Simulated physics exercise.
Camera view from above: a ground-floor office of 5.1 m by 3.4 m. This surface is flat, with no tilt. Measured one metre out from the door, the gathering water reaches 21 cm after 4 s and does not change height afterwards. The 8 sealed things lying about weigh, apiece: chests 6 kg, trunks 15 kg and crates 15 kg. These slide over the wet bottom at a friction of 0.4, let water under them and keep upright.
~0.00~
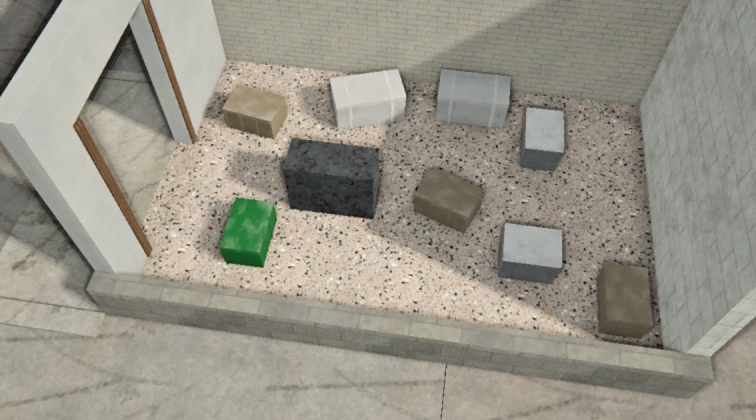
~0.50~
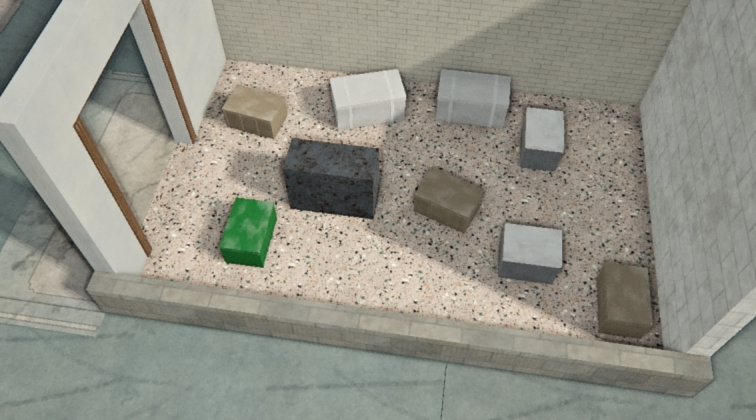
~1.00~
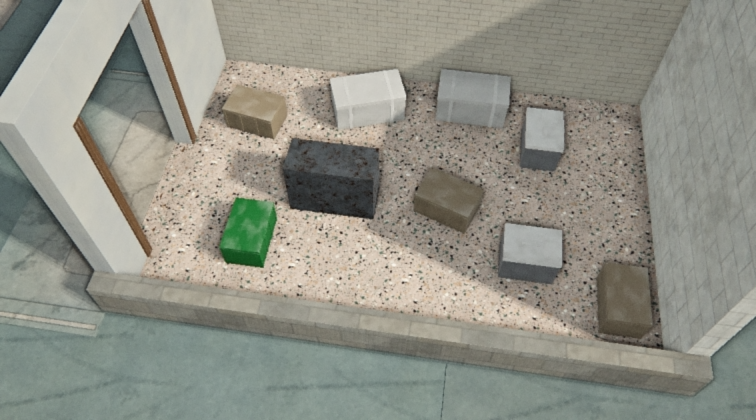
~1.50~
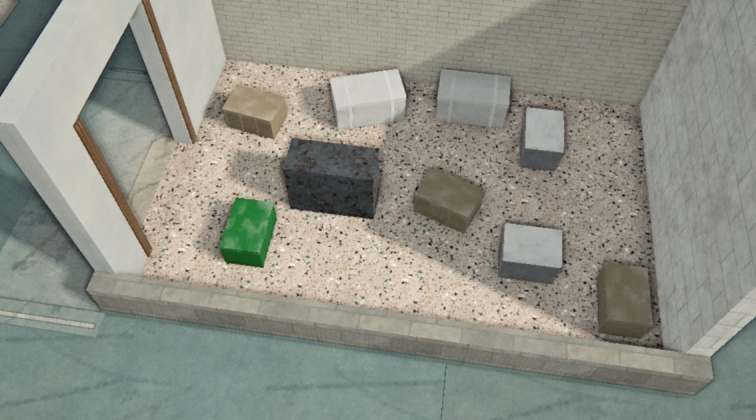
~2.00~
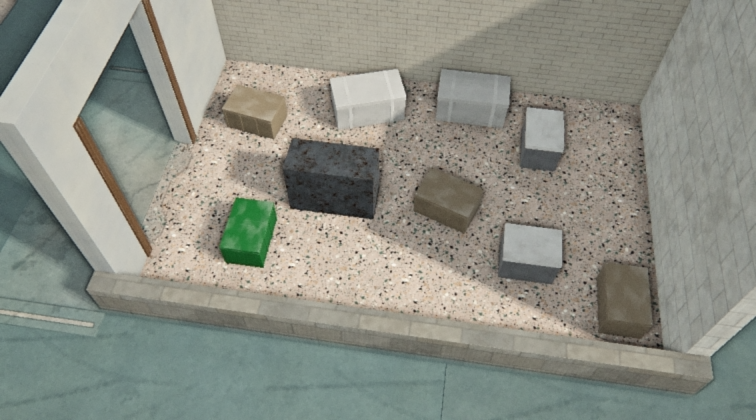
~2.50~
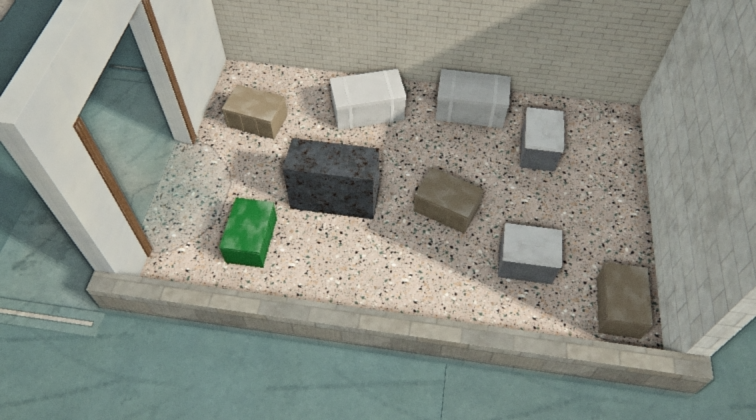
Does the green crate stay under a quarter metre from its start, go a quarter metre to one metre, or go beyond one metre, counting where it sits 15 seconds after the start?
My money says it heads well off.
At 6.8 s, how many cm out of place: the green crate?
Displacement by then near 350 cm.
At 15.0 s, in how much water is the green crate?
Near 14 cm deep.
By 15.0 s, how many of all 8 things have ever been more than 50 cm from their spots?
7.
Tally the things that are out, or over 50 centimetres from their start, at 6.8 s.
The answer is 2.
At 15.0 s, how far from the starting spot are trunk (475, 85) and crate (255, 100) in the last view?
First 150 cm, then 30 cm.
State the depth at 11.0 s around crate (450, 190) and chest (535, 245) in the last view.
Depth approx. 7 cm / 14 cm.
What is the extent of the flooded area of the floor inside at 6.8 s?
The covered patch comes to about 14 m2.
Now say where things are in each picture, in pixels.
In the first picture, the green crate at (247, 224), on the bottom; 0.0 m2 under water; 0 of 8 have shifted.
In the second picture, the green crate at (247, 224), on the bottom; 0.0 m2 under water; 0 of 8 have shifted.
In the third picture, the green crate at (247, 224), on the bottom; water covers 0.0 m2; 0 of 8 have shifted.
In the fourth picture, the green crate at (247, 224) rests on the ground; 0.0 m2 under water; 0 of 8 have shifted.
In the fifth picture, the green crate at (247, 224) rests on the ground; 0.0 m2 under water; 0 of 8 have shifted.
In the sixth picture, the green crate at (247, 224) rests on the ground; 0.6 m2 under water; 0 of 8 have shifted.
After 3.5 s the green crate is near (252, 226), 0.1 m from its start, aground; 0 afloat.
After 6.8 s the green crate is near (590, 317), 3.4 m from its start, afloat; 2 afloat.
After 11.0 s the green crate is near (603, 288), 3.5 m from its start, afloat; 7 afloat.
After 15.0 s the green crate is near (539, 135), 3.2 m from its start, afloat; 8 afloat.
